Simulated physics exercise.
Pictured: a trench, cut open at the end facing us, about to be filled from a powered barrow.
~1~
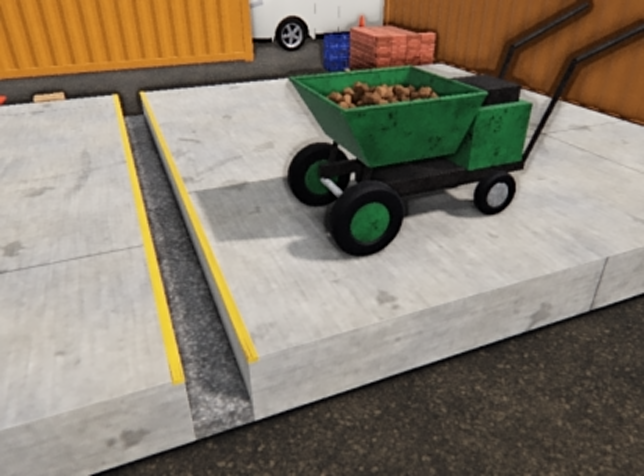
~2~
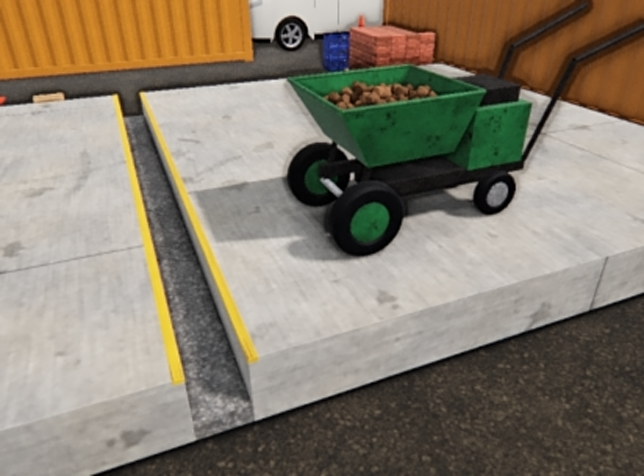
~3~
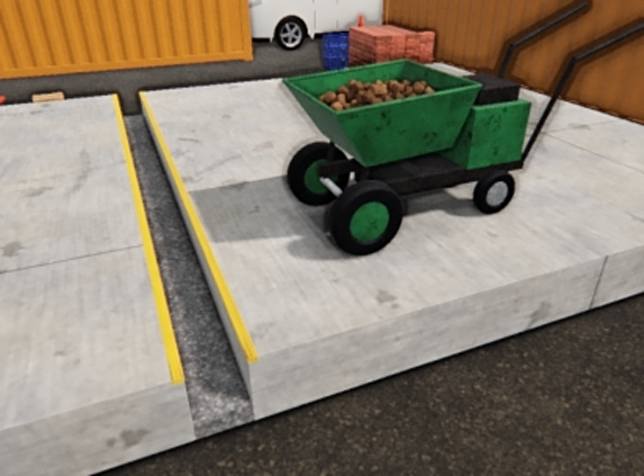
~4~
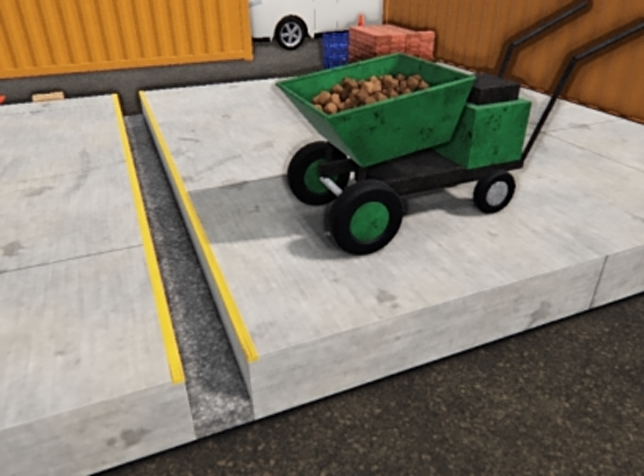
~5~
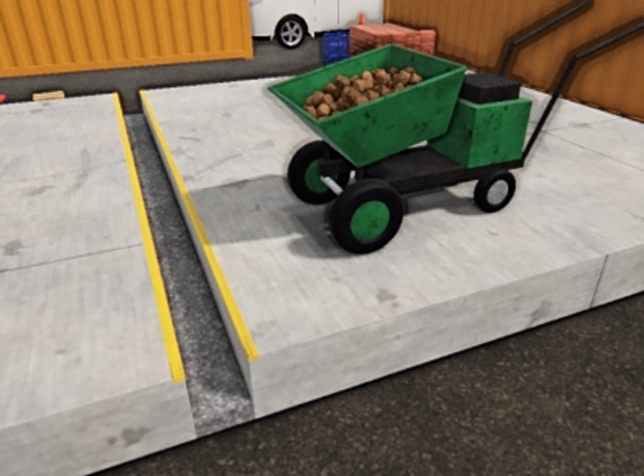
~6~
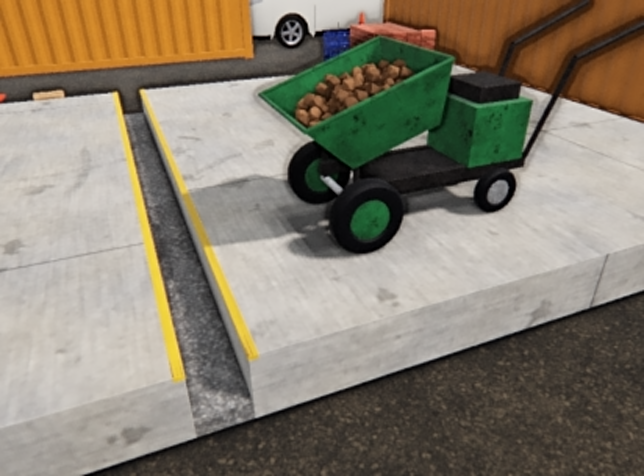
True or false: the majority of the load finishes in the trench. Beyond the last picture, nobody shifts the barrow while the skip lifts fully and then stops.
True.
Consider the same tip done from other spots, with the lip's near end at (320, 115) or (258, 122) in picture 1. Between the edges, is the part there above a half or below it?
Okay, first it's the bigger portion, and then it's a smaller portion.
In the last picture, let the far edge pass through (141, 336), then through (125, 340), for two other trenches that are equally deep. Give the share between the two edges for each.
The first try comes out at 70 percent and the second at 70 percent.
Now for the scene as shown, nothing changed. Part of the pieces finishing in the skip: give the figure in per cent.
Estimate: Near 10 %.
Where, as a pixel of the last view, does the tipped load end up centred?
Roughly at (192, 277).
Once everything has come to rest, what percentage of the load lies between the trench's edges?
Around 70 per cent.
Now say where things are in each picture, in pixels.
The first frame shows lip of the skip at (344, 112), level; top of the load at (376, 104), clay clods; first edge of the trench at (235, 315); far edge at (167, 332), the trench under half as wide as the skip, and about as deep as wide.
The second frame shows lip of the skip at (341, 112), level; top of the load at (385, 96).
The third frame shows lip of the skip at (336, 114), tipped barely; top of the load at (392, 99).
The fourth frame shows lip of the skip at (327, 118), tipped a little; top of the load at (396, 98).
The fifth frame shows lip of the skip at (317, 124), tipped a little; top of the load at (389, 93).
The sixth frame shows lip of the skip at (306, 132), tipped clearly; top of the load at (388, 78); first edge of the trench at (235, 312); far edge at (168, 329).
Soon after the last picture, skip tipped steeply; all in the skip.
A little later, skip tipped right over; most in the skip; a small part short of the trench; a small part in or heaped over the trench; a stray few falling.
Later still, skip tipped right over; about a quarter in the skip; about a quarter short of the trench; about half in or heaped over the trench.
By the end, skip tipped right over; a small part in the skip; about a quarter short of the trench; about two thirds in or heaped over the trench; none beyond it.
